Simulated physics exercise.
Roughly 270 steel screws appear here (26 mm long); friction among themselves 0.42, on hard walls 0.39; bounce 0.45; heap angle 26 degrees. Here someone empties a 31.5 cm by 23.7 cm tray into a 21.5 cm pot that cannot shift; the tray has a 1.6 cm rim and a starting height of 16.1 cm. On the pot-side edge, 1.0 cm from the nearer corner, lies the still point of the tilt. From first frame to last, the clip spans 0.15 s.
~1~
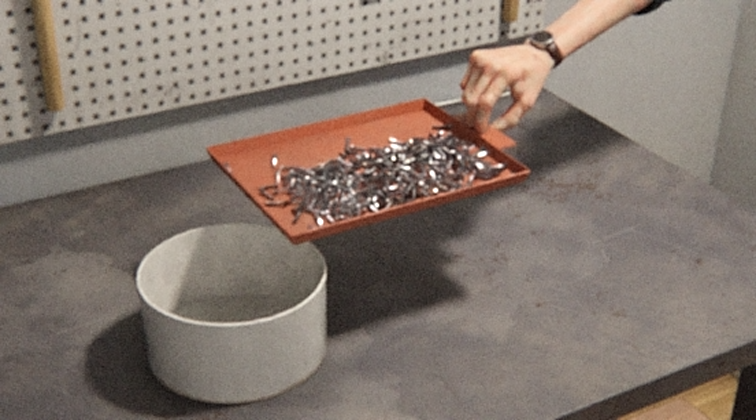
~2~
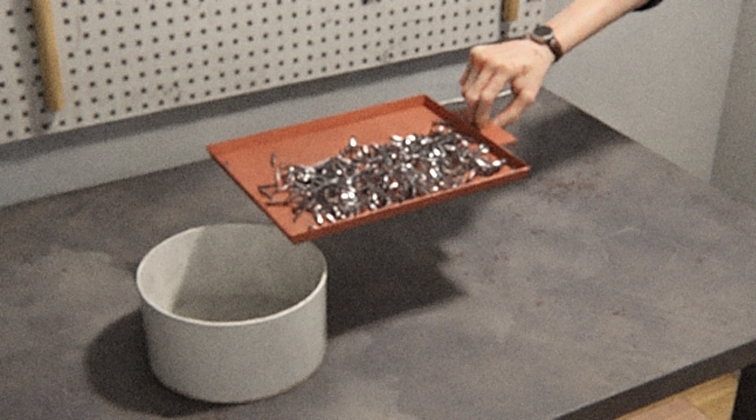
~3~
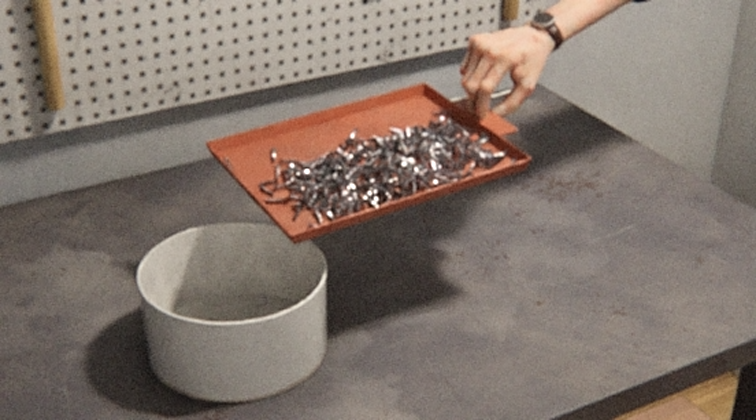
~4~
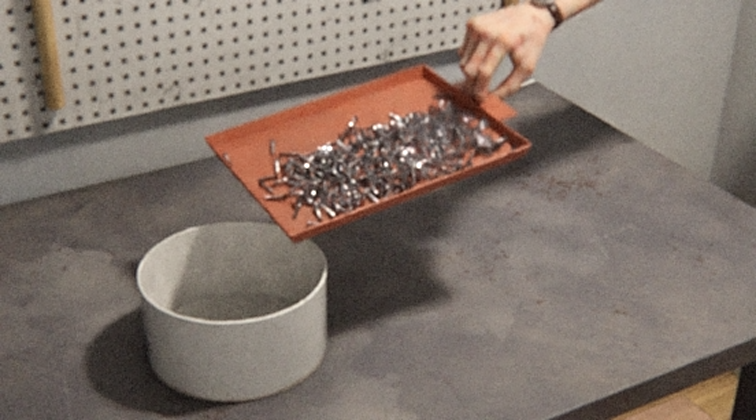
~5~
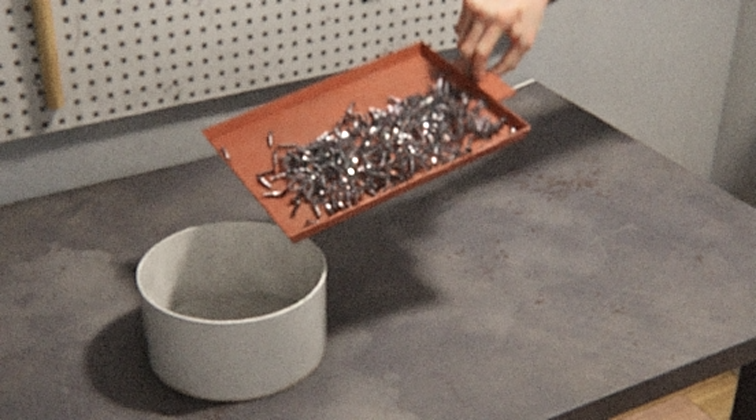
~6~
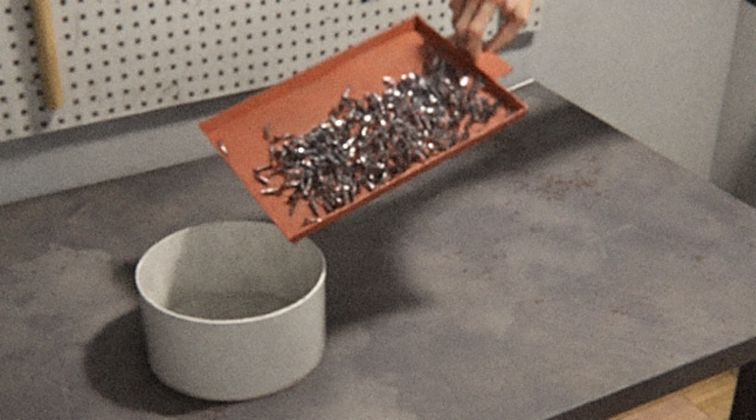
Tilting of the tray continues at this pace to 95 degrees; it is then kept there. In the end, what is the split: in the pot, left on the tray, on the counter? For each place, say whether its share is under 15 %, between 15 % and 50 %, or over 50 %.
Pot: More than half; tray: Little; counter: A moderate amount.
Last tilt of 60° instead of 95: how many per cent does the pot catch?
Around 65 %, I reckon.
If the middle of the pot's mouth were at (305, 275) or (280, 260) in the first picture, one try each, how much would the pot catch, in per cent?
Estimates: 45 % and 30 %, in that order.
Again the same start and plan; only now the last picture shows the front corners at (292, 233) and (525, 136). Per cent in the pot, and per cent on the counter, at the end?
Pot 45; counter 55.
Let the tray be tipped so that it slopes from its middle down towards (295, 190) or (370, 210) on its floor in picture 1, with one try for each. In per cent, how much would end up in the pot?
Around 85 % for the first direction, around 10 % for the second.
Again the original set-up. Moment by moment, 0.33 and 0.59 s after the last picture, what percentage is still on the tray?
In order, 90 and 0.
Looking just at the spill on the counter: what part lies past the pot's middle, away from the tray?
I'd put it close to 100 per cent.
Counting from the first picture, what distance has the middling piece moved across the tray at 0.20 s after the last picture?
I'd say close to 2 centimetres.
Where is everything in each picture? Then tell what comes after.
Tray tilt 0 degrees, front corners at (293, 233) and (525, 170); middle of the pieces at (390, 173); pot at (233, 270), in the first picture.
Tray tilt 1 degrees, front corners at (293, 232) and (525, 166); middle of the pieces at (390, 170), in the second picture.
Tray tilt 3 degrees, front corners at (293, 232) and (525, 158), lowest corner left front; middle of the pieces at (390, 164), in the third picture.
Tray tilt 7 degrees, front corners at (293, 232) and (526, 144), lowest corner left front; middle of the pieces at (389, 154), in the fourth picture.
Tray tilt 13 degrees, front corners at (292, 232) and (524, 126), lowest corner left front; middle of the pieces at (387, 142), in the fifth picture.
Tray tilt 19 degrees, front corners at (290, 234) and (522, 107), lowest corner left front; middle of the pieces at (384, 129); pot at (232, 268), in the sixth picture.
Then, 0.20 s after the last picture, tilt 59 degrees; the tray holds 100 %, the pot 0 %.
Then, 0.33 s after the last picture, tilt 85 degrees; the tray holds 90 %, the pot 0 %.
Then, 0.59 s after the last picture, tilt 95 degrees; the tray holds 0 %, the pot 60 %.
In the end, pot 60 %, tray 0 %, counter 40 %.
